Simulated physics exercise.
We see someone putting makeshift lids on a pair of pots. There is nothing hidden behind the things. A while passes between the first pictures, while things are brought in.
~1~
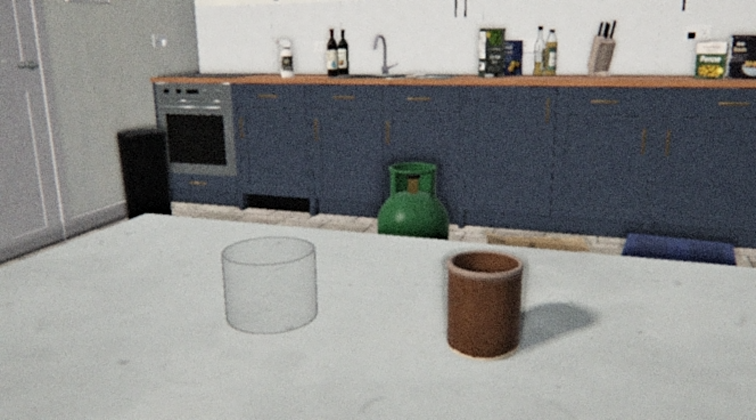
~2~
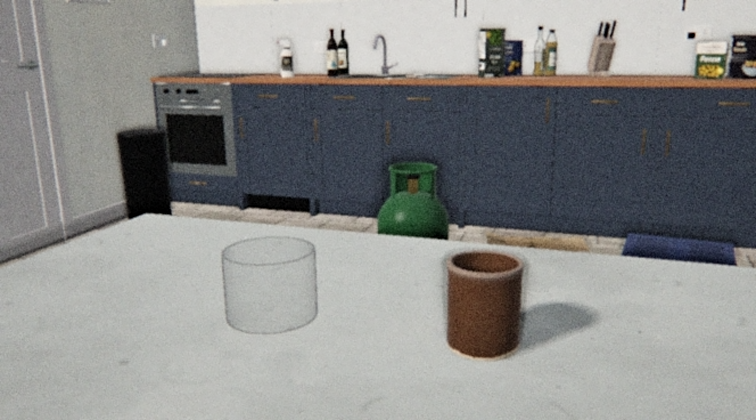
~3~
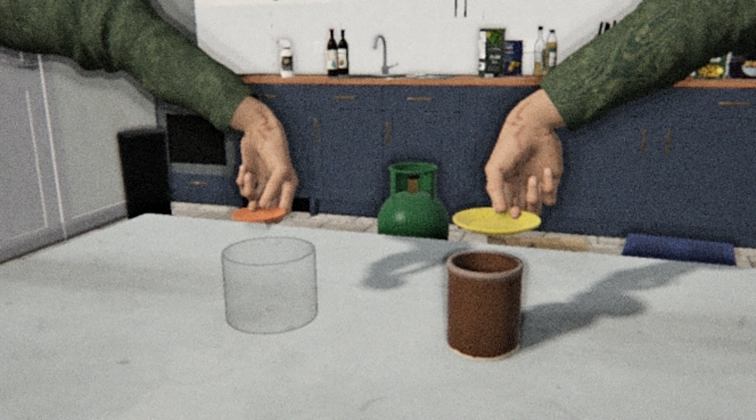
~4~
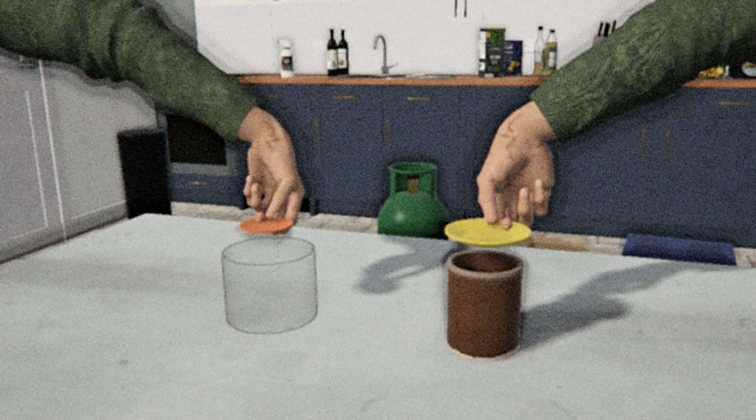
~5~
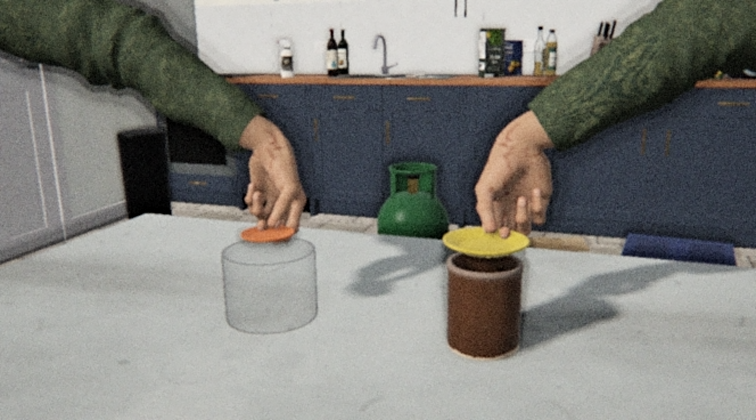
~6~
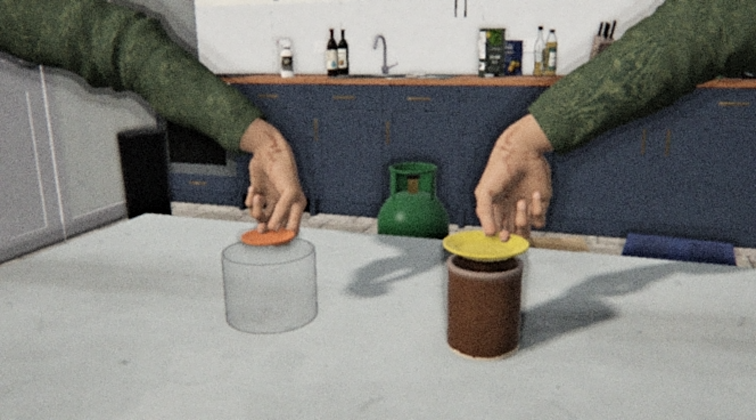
In the video, a glass and a brown jar stand on a pale table before two hands appear, holding an orange saucer and a yellow plate, and lower them to the tops of the containers, still gripping both.
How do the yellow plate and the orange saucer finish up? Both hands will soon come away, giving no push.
Finally the yellow plate lies across the top, the orange saucer ends up inside.
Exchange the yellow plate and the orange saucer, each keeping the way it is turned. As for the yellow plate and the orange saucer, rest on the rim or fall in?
Swapped, the yellow plate tumbles in; the orange saucer tumbles in.
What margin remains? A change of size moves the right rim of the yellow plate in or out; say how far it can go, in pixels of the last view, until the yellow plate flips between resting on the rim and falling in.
Something like 8 pixels, heading left.
Then, 0.14 s on from there, yellow plate sitting on the rim near (485, 256); orange saucer displaced about its own width near (270, 272).
In the end, the yellow plate rests on the rim, near (485, 256); the orange saucer falls in, near (272, 309).
